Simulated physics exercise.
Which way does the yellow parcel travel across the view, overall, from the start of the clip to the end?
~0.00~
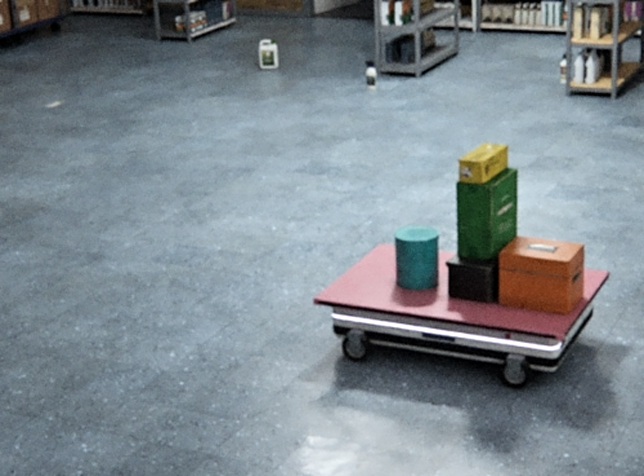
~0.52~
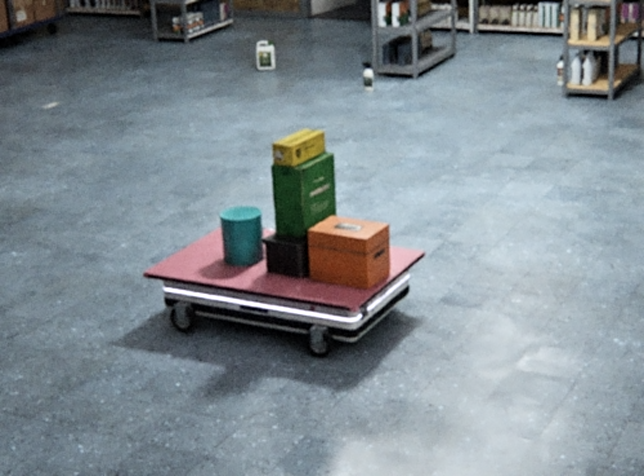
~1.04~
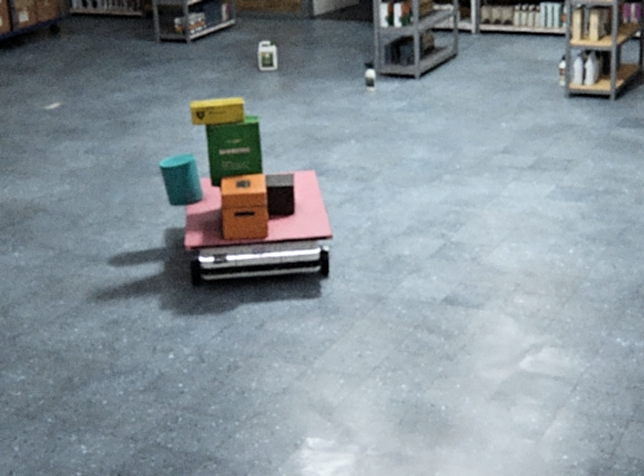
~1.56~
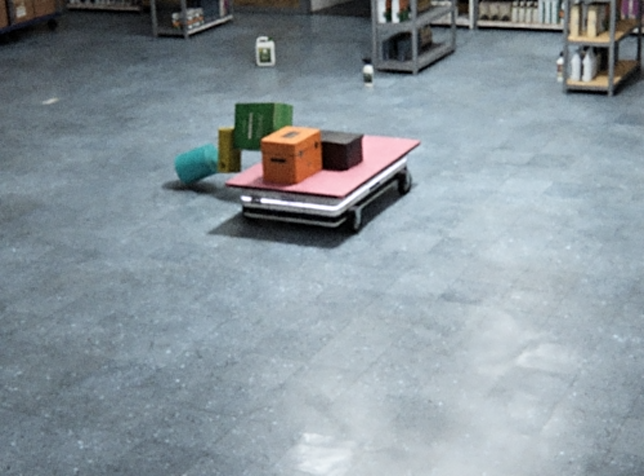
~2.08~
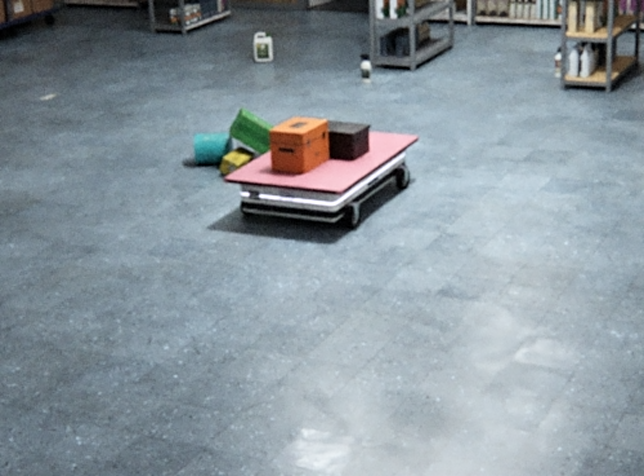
The yellow parcel travels to the left overall, ending up on the floor beside the cart.
